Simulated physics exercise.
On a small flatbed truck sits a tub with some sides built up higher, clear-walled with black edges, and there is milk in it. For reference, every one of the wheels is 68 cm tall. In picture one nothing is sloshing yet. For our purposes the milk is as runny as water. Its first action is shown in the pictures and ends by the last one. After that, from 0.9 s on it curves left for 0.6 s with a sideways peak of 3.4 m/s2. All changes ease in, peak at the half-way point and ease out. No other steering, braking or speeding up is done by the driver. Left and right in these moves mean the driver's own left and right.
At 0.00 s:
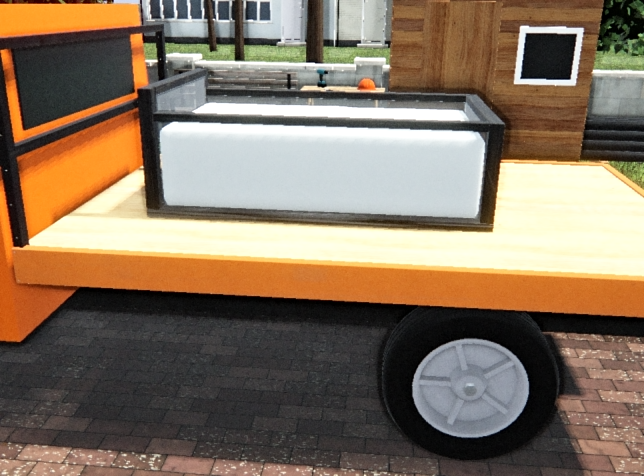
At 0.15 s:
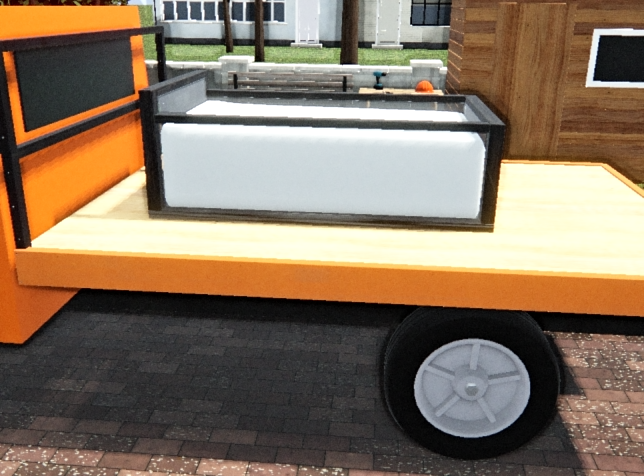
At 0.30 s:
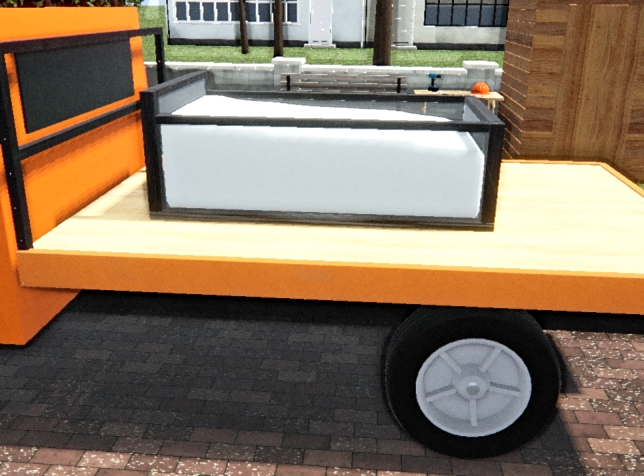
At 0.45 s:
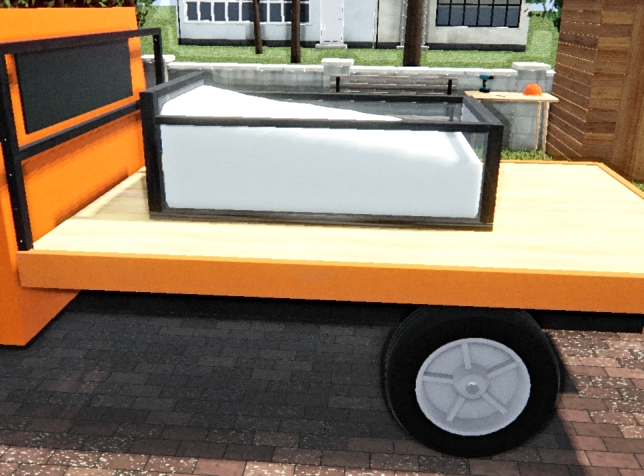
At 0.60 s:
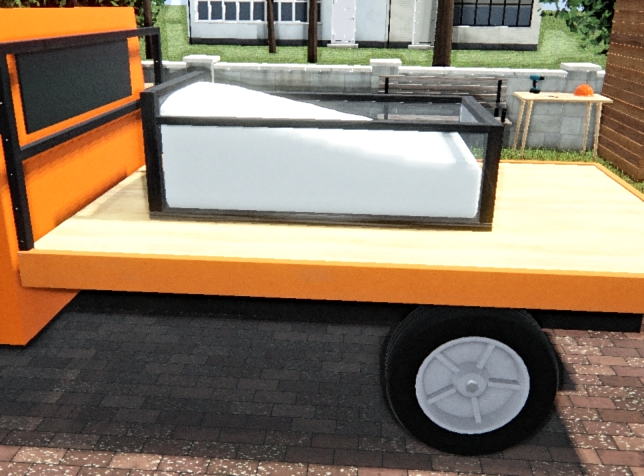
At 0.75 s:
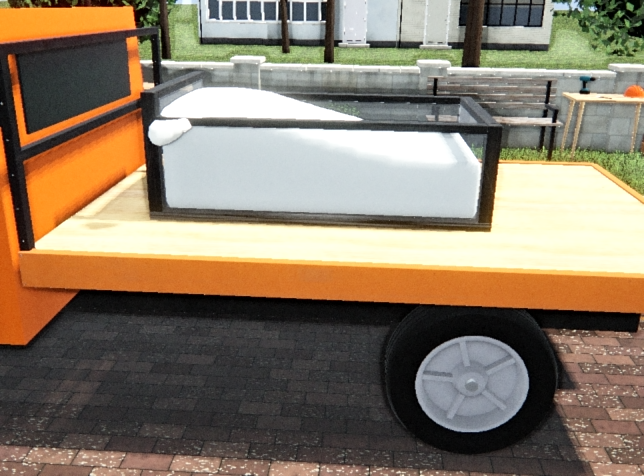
White milk in a black-edged tub rises toward the left as the orange truck rolls left.
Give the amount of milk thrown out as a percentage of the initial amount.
Roughly 15 percent of the milk is thrown out.
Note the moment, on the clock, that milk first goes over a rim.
1.0 s.
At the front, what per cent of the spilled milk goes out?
Roughly 0 in a hundred.
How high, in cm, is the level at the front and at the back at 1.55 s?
Close to 26 cm in front, close to 44 cm behind.
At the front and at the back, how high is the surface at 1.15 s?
It reads roughly 34 cm up front and 38 cm at the back.
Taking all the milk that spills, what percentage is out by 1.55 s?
30 %.
After 1.15 s the surface is 33 cm up at the front and 37 cm at the back; 1 per cent is out, over the far side and the near side.
After 1.55 s the surface is 25 cm up at the front and 44 cm at the back; 5 per cent is out, over the far side.
After 2.05 s the surface is 36 cm up at the front and 27 cm at the back; 10 per cent is out, over the far side.
After 4.49 s 15 per cent is out, over the far side, 55 of 377 litres.
